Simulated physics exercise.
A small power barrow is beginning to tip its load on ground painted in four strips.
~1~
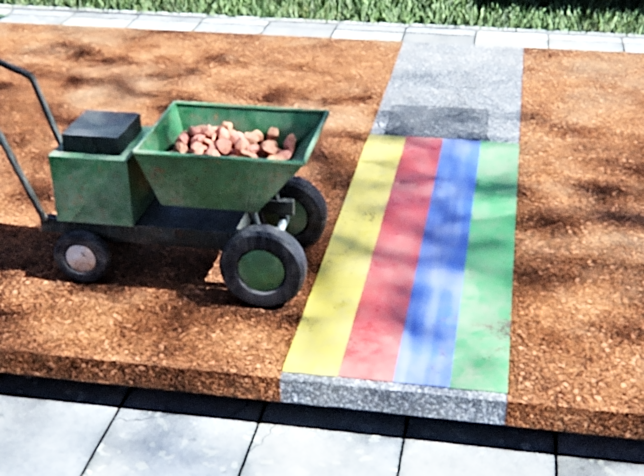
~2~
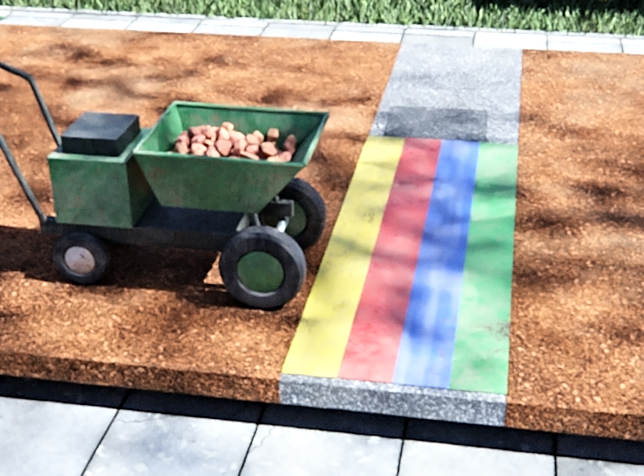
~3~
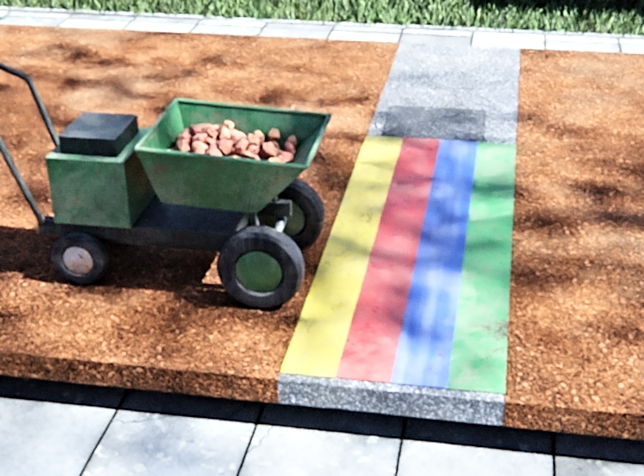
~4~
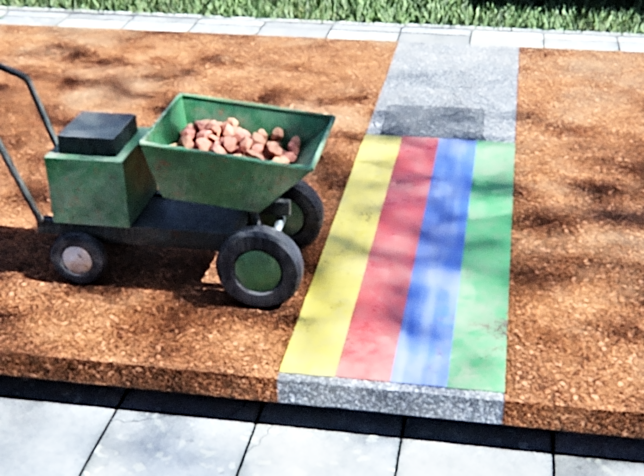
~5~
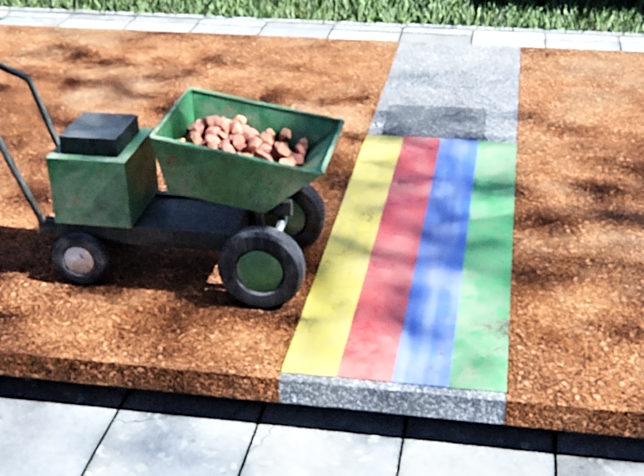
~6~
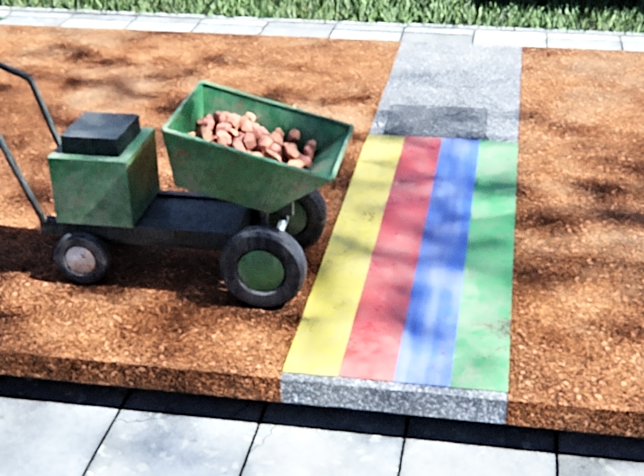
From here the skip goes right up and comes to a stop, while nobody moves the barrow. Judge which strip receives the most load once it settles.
The strip receiving the most is the blue one.
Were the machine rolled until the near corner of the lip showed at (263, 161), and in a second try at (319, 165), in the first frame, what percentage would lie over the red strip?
In order, 40 % followed by 10 %.
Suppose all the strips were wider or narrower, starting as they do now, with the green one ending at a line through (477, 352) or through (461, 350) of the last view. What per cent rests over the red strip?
Roughly 10 % and 0 %.
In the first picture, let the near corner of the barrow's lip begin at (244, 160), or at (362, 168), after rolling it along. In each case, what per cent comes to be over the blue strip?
10 and 10 in a hundred, in that order.
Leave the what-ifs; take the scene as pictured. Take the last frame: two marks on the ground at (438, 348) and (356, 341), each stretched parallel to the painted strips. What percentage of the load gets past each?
Near 30 % and near 80 %, in that order.
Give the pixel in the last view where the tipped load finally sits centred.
It settles centred around (436, 281).
Soon, skip tipped steeply; all in the skip.
A while on, skip tipped steeply; most in the skip; a stray few over the red strip; a small part over the blue strip; a stray few over the green strip.
Towards the end, skip tipped right over; about a quarter in the skip; about a quarter over the red strip; about half over the blue strip; a small part over the green strip; a small part off the paint.
Finally, skip tipped right over; about a quarter in the skip; none over the yellow strip; about a quarter over the red strip; about half over the blue strip; a small part over the green strip; a small part off the paint.
